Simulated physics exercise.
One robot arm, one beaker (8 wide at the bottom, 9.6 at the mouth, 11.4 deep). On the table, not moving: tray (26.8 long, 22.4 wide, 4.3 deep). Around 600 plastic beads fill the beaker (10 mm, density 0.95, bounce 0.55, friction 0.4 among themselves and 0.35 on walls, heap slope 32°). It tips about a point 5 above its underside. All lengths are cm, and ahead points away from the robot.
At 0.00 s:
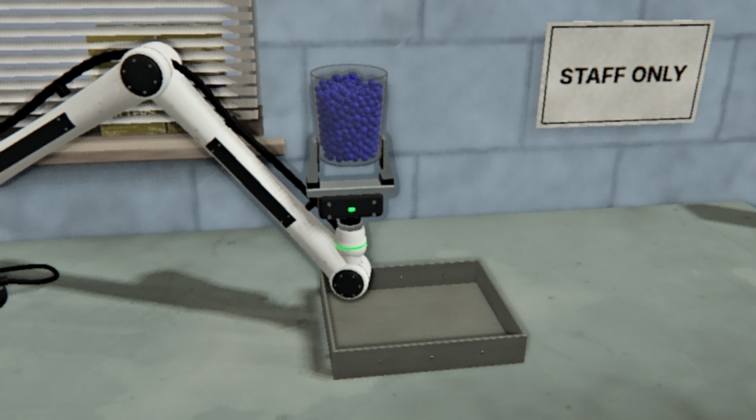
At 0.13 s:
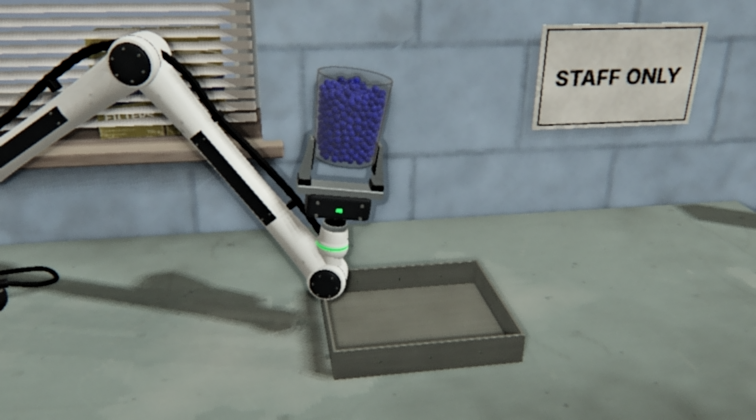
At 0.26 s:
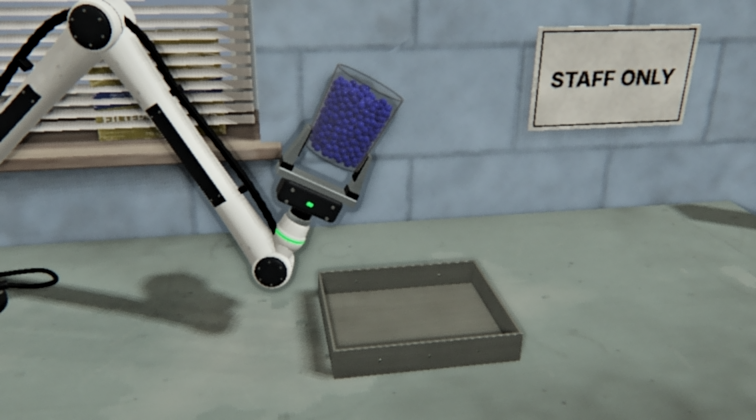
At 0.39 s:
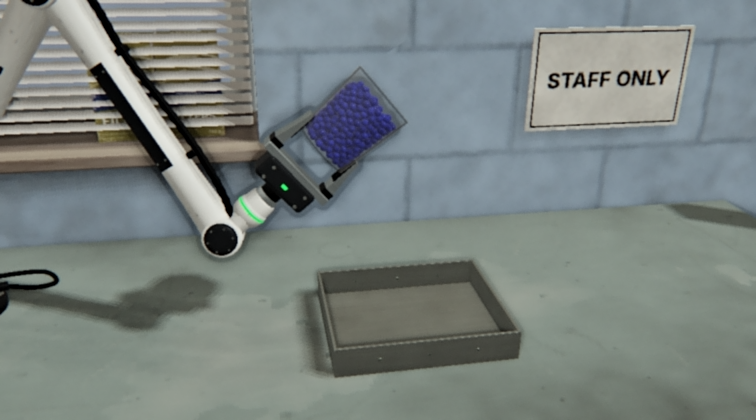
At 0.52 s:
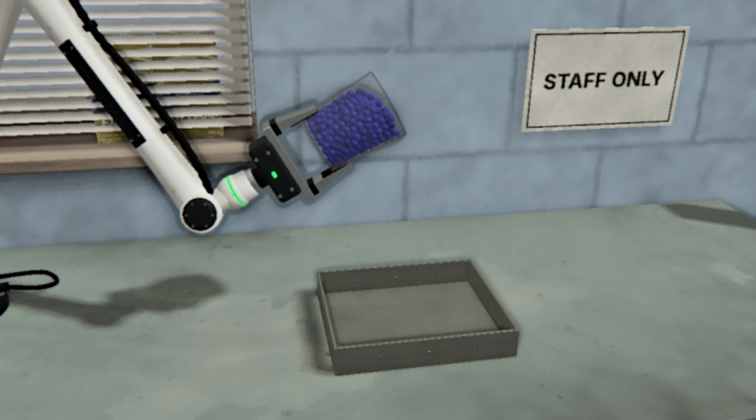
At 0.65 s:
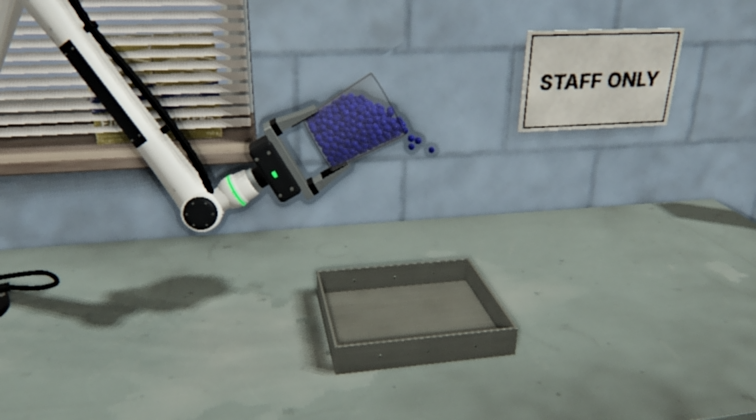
White robot arm tilting a clear beaker of blue beads to the right above a table, a few beads tumbling over the rim.
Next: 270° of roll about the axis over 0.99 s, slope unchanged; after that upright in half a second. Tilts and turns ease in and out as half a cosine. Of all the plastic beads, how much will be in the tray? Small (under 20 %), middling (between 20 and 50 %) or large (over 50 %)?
A small share, under 20 %, ends in the tray.
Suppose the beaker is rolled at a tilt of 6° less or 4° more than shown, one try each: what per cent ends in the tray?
Some 5 and 15 per cent.
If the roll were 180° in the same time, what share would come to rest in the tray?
In that case some 10 per cent.
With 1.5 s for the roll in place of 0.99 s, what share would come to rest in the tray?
Then about 10 per cent.
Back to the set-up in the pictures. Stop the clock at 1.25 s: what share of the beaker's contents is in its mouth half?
About 45 per cent.
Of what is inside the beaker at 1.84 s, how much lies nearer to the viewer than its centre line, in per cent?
About 45 per cent.
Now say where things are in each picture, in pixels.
In the first frame, beaker middle at (349, 116), upright; upper third of the load around (348, 97), from x 320 to 380, top at y 75; 599 in the beaker.
In the second frame, beaker middle at (349, 119), tipped 8°; upper third of the load around (349, 99), from x 320 to 385, top at y 80.
In the third frame, beaker middle at (350, 121), tipped 28°; upper third of the load around (352, 103), from x 315 to 390, top at y 80.
In the fourth frame, beaker middle at (352, 123), tipped 50°; upper third of the load around (355, 107), from x 310 to 390, top at y 85.
In the fifth frame, beaker middle at (352, 125), tipped 62°; upper third of the load around (355, 111), from x 310 to 395, top at y 90.
In the sixth frame, beaker middle at (352, 125), tipped 62°; upper third of the load around (353, 114), from x 310 to 430, top at y 95; 595 in the beaker, 4 in flight or on a rim.
After 1.25 s, tipped 62°, highest piece 38 above the table; 566 in the beaker, 14 in the tray, 19 in flight or on a rim.
After 1.84 s, tipped 40°, highest piece 38 above the table; 538 in the beaker, 50 in the tray, 4 on the table or floor, 7 in flight or on a rim.
After 2.34 s, upright, highest piece 40 above the table; 538 in the beaker, 57 in the tray, 4 on the table or floor.
After 3.04 s, upright, highest piece 40 above the table; 538 in the beaker, 57 in the tray, 4 on the table or floor.
At rest, 538 in the beaker, 57 in the tray, 4 on the table or floor. That is 10 % in the tray.
